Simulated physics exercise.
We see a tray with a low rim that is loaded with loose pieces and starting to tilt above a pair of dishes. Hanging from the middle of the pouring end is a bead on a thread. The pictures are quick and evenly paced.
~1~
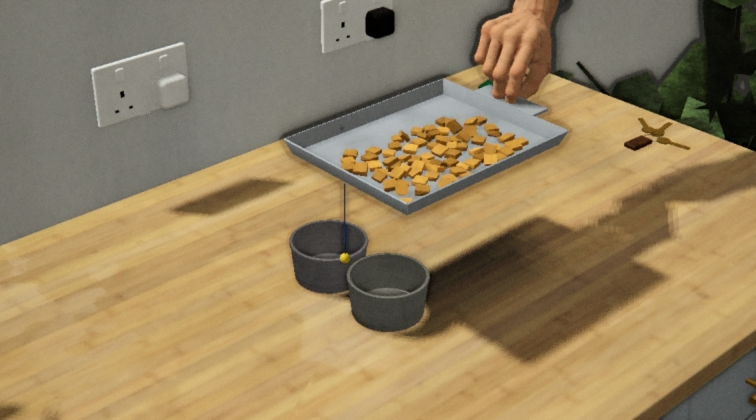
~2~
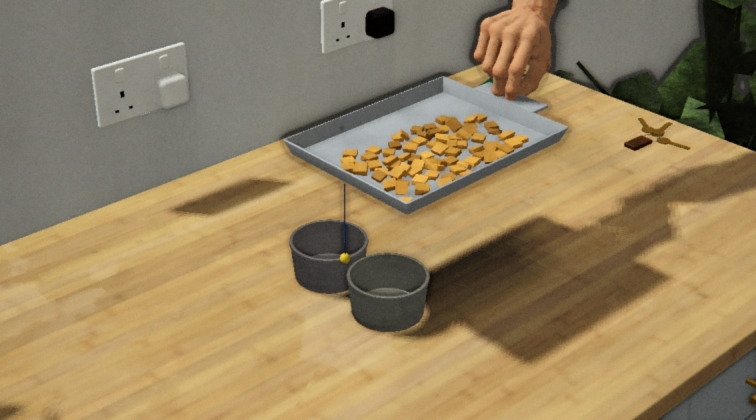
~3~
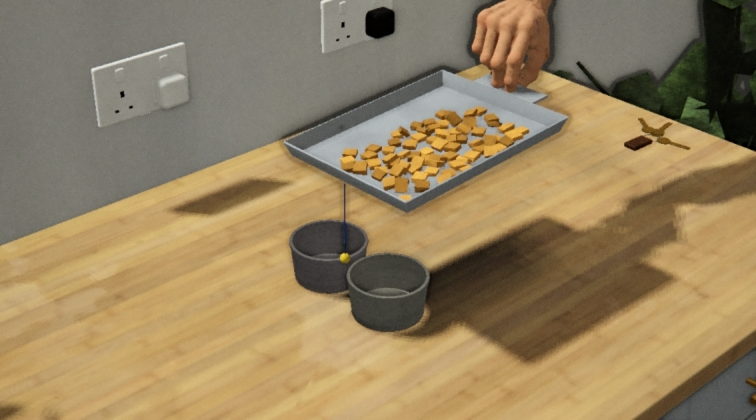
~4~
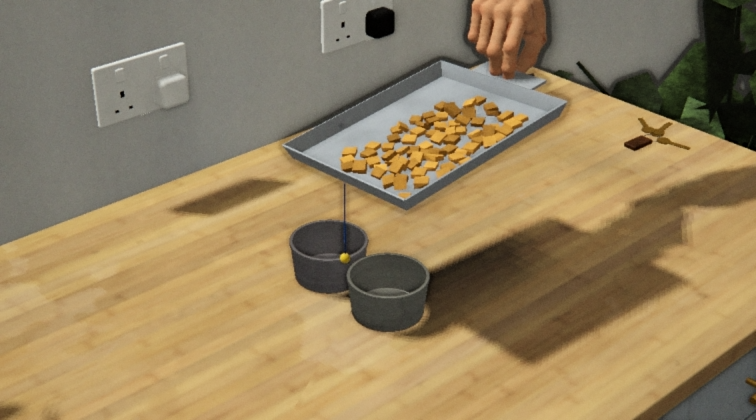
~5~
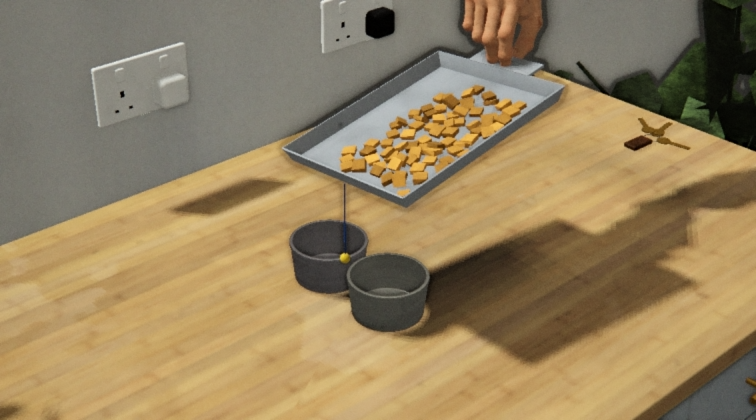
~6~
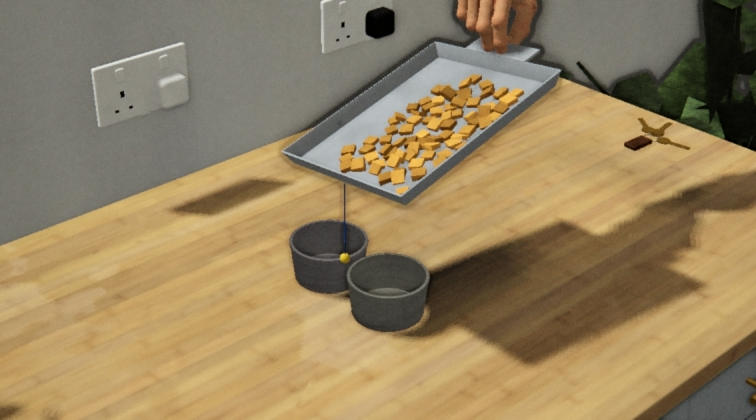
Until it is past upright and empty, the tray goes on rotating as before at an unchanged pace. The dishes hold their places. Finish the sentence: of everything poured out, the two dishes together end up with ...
They end up with a minority of it.
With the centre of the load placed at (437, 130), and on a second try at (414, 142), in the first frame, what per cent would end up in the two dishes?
Around 30 then around 30 per cent.
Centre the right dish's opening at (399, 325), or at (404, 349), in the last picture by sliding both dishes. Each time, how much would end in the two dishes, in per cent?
First some 10, then 0 per cent.
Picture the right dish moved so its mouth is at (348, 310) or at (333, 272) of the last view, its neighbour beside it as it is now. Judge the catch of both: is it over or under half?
Well, a minority share the first time and a majority share the next.
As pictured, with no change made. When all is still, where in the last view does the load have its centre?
Once nothing moves, the middle sits near (284, 281).
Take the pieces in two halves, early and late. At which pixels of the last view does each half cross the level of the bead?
It passes near (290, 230) first and then near (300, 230).
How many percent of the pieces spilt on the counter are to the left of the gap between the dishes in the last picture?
Roughly 100 percent.
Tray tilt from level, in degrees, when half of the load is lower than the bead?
That happens at close to 90 degrees.
Soon after the last picture, tray tipped steeply; nearly all on the tray; a small part outside both; a small part in the air.
A little later, tray tipped past a quarter turn; about a third in the left dish; about two thirds outside both; a small part in the air.
Later still, tray tipped past a quarter turn; about a quarter in the left dish; about two thirds outside both.
At rest, tray tipped past a quarter turn; none in the right dish; about a quarter in the left dish; about two thirds outside both.
